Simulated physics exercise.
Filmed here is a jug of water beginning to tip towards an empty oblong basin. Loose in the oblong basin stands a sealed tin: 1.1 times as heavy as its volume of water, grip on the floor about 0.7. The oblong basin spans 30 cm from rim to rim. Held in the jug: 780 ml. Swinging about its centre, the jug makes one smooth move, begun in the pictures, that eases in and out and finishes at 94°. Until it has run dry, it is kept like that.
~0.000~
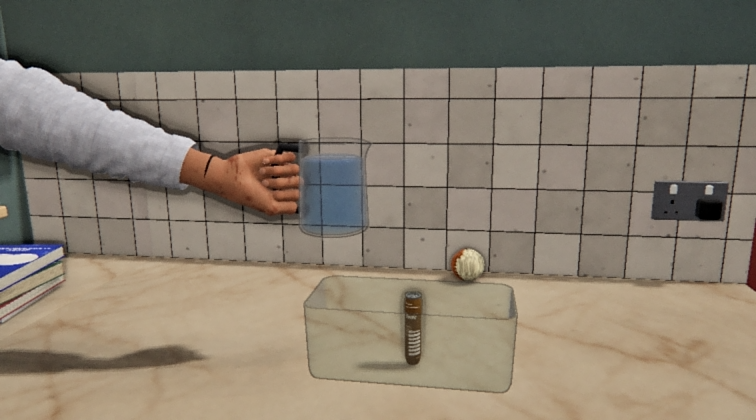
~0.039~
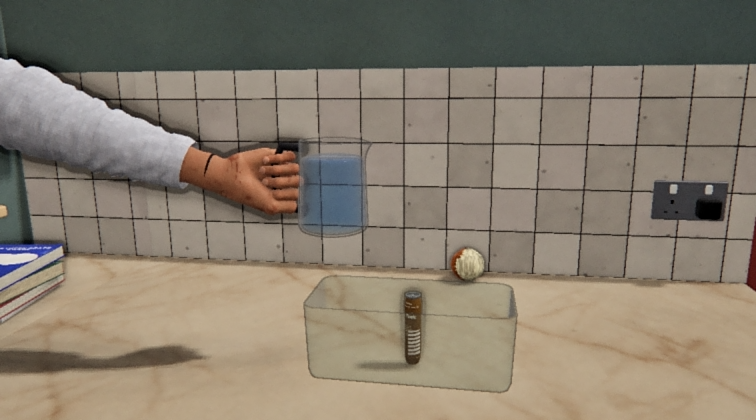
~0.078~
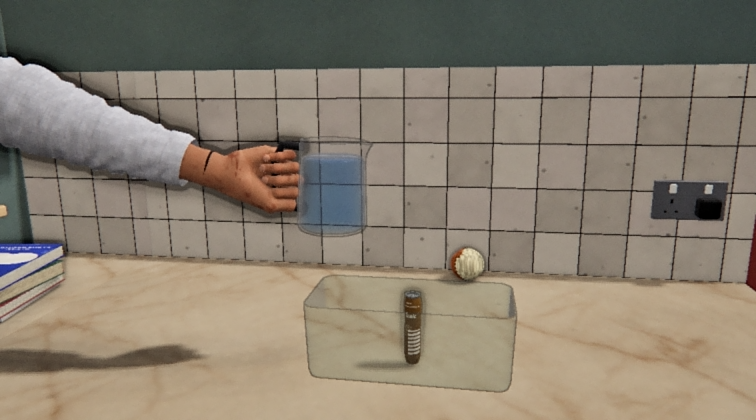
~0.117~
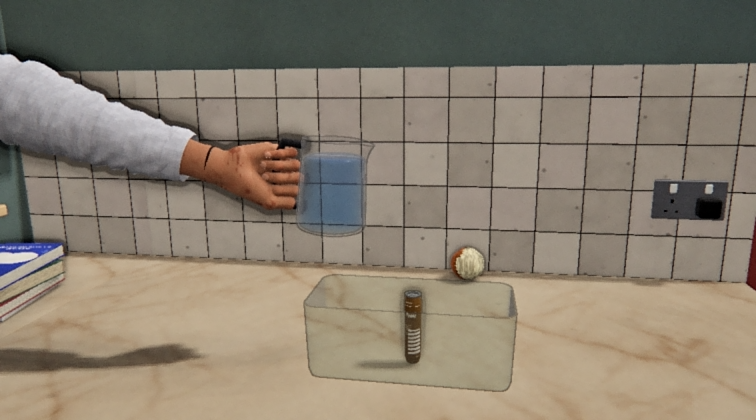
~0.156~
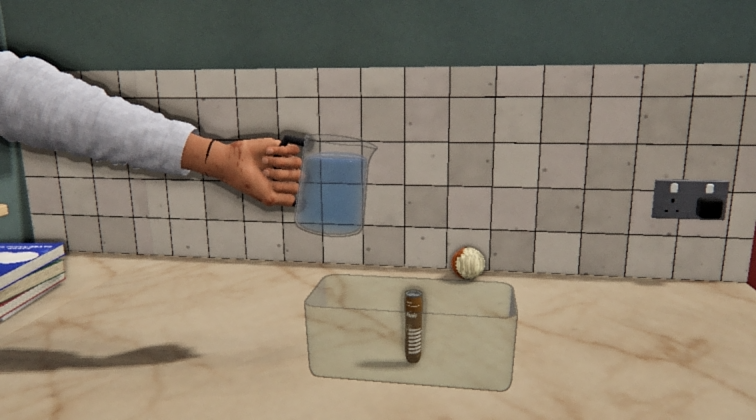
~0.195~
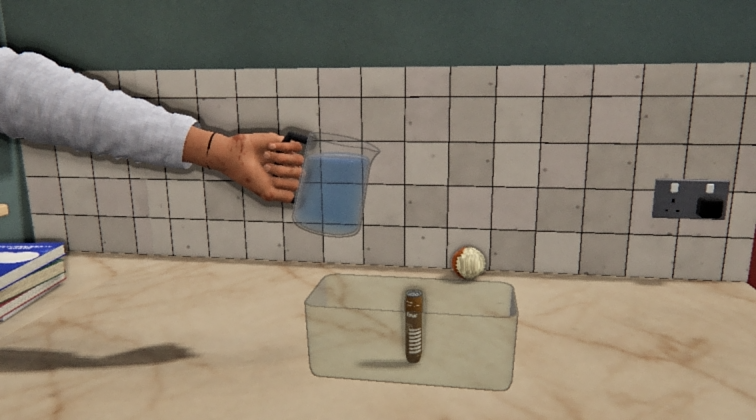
In this clip, a hand holds a clear jug of blue liquid above and behind a transparent oblong basin with a small brown cylinder standing in it, and slowly tilts the jug slightly to the right.
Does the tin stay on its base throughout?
Yes: Looks to me like it holds out.
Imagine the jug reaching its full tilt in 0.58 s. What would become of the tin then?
Outcome - the tin stays erect.
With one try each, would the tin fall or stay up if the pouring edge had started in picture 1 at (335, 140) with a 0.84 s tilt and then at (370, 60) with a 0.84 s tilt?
The tin overturns the first time and stays vertical the second time.
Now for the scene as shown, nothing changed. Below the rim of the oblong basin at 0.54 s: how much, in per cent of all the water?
About 0%.
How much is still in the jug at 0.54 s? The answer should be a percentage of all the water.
90 %.
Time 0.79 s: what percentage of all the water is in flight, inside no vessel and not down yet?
Some 24 % is up in the air.
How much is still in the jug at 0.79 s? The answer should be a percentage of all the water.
Remaining share: Approx. 52 %.
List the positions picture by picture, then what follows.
In the first picture, tilt 0°; pouring edge (372, 143); surface from (304, 157) to (364, 158); the oblong basin's rim runs from (314, 291) to (514, 302); the tin's top is at (413, 299).
In the second picture, tilt 1°; pouring edge (372, 143); surface from (304, 157) to (364, 158).
In the third picture, tilt 2°; pouring edge (373, 143); surface from (304, 156) to (364, 158).
In the fourth picture, tilt 4°; pouring edge (375, 145); surface from (306, 156) to (366, 157).
In the fifth picture, tilt 8°; pouring edge (378, 147); surface from (306, 156) to (368, 158).
In the sixth picture, tilt 12°; pouring edge (381, 150); surface from (308, 161) to (371, 158).
By 0.54 s the tilt is 67° and 90 per cent is still to pour; the tin stands where it began.
By 0.79 s the tilt is 93° and 52 per cent is still to pour; the tin stands where it began.
By 1.05 s the tilt is 94° and 20 per cent is still to pour; the tin stands where it began.
By 1.34 s the tilt is 94° and 9 per cent is still to pour; the tin stands where it began.
At rest the tin stands where it began.
